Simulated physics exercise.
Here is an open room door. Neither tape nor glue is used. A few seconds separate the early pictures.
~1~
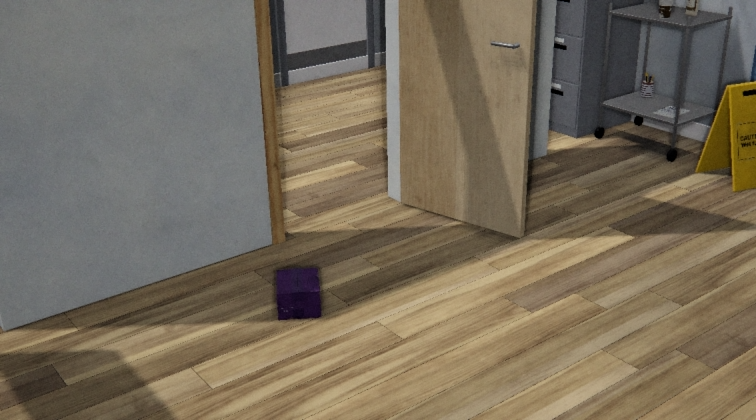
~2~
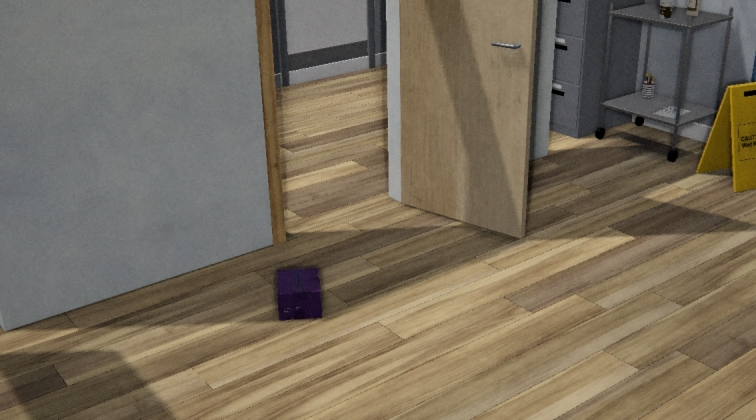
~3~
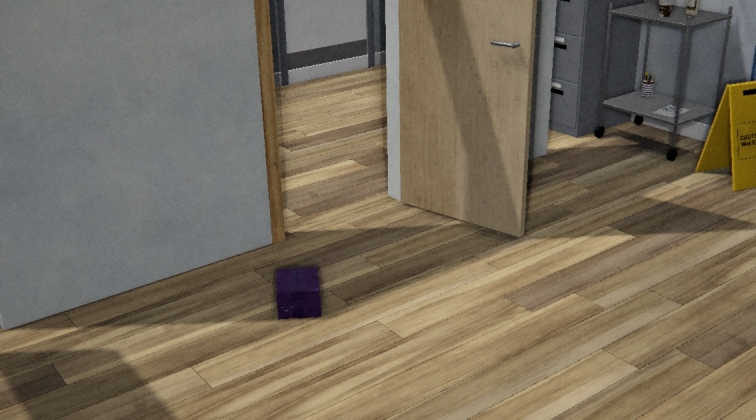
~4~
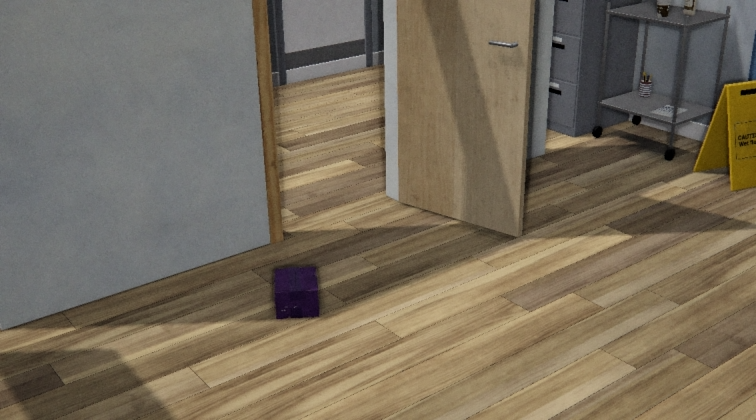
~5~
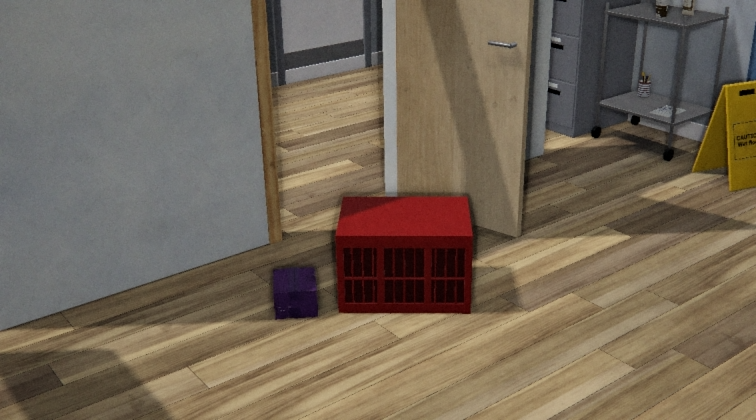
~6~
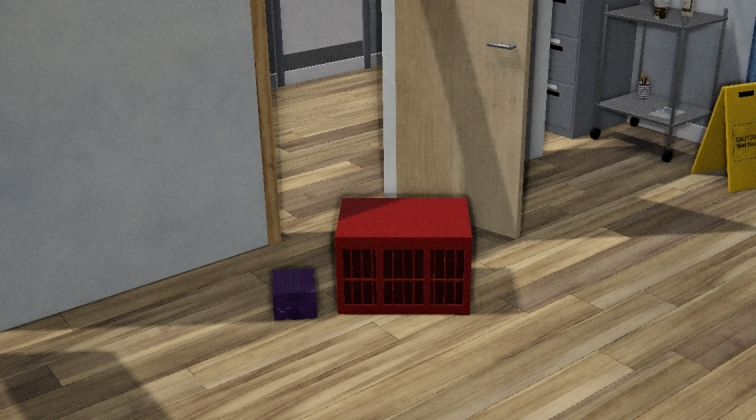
In a room with a wooden floor, a purple parcel sat still near a wide-open door, and then a red chest suddenly appeared just to its right, where both stayed without moving.
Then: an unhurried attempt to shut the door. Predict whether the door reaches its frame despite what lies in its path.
The door reaches the frame.
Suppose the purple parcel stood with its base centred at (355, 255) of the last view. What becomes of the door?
Result: Door is obstructed.
Then, 0.80 s on from there, open by 82°.
Then, 1.40 s on from there, open by 50°.
Then, 2.00 s on from there, open by 16°.
In the end, open by 0°; both unmoved. At the end, from the last picture's camera, red chest near (404, 255).
